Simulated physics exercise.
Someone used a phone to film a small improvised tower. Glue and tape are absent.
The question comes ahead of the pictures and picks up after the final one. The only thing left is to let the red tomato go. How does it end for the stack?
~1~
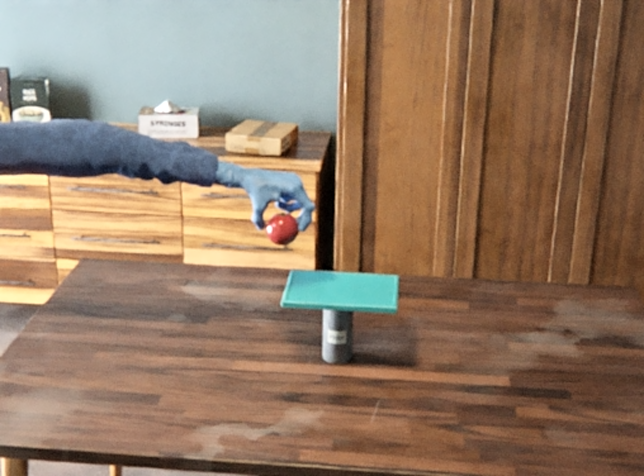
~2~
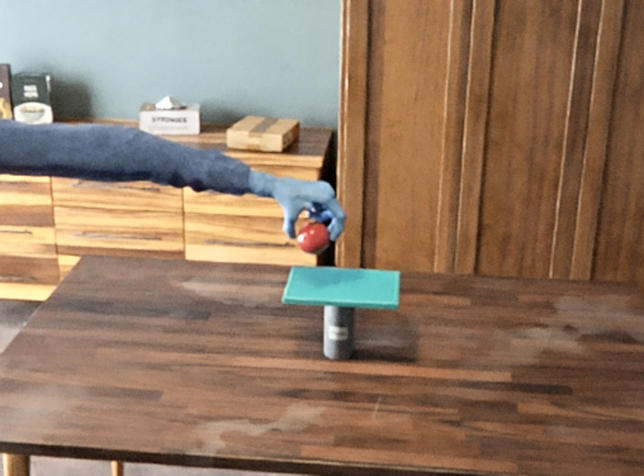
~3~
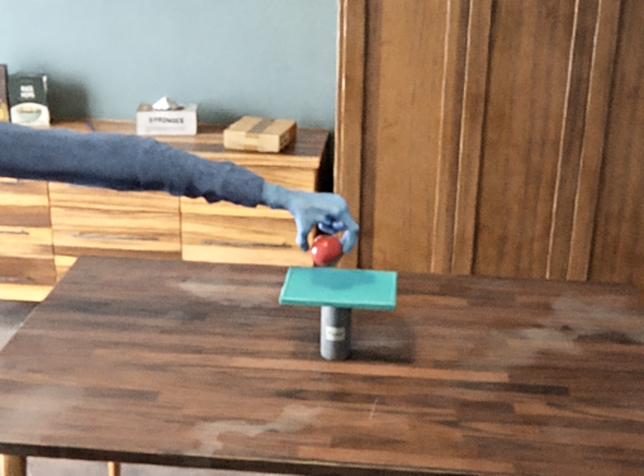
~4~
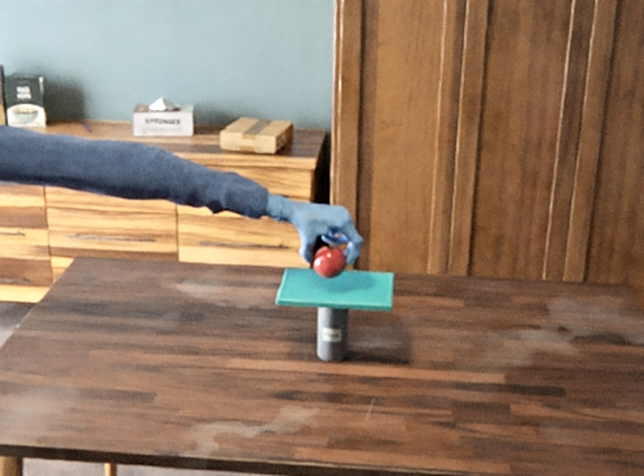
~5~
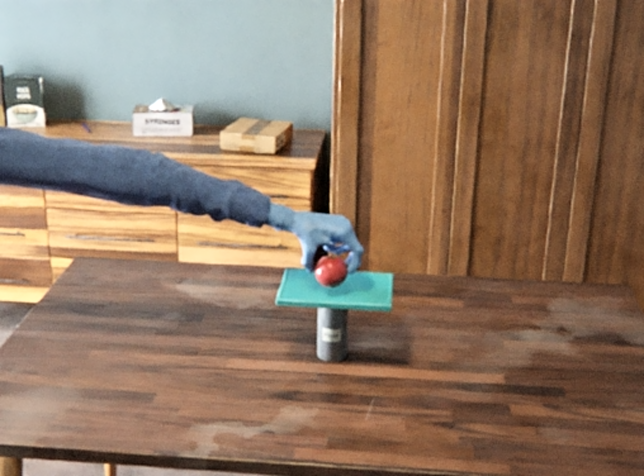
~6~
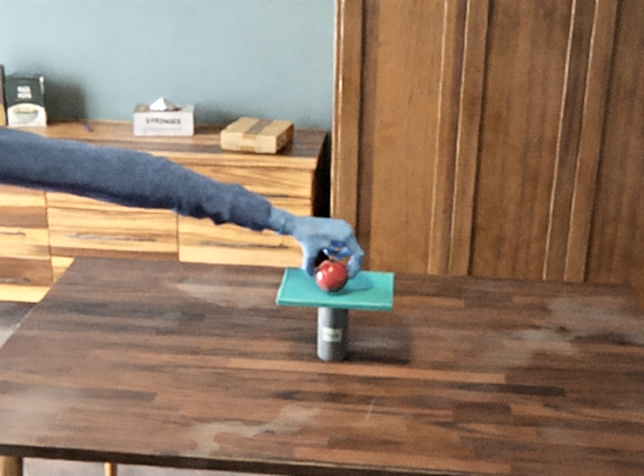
Survives.
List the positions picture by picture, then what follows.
The first frame shows on its way; red tomato (282, 229); turquoise lid (342, 291).
The second frame shows on its way; red tomato (314, 238); turquoise lid (343, 287).
The third frame shows on its way; red tomato (327, 251); turquoise lid (340, 287).
The fourth frame shows on its way; red tomato (330, 262); turquoise lid (337, 289).
The fifth frame shows on its way; red tomato (331, 271); turquoise lid (337, 289).
The sixth frame shows set down, still held; red tomato (332, 276); turquoise lid (337, 288).
Then, 0.80 s after the last picture, nothing has stirred.
Then, 1.70 s after the last picture, red tomato resting near (332, 277).
At rest, all 3 in place. Seen from the same camera at the end, red tomato near (332, 277). The stack stays up.
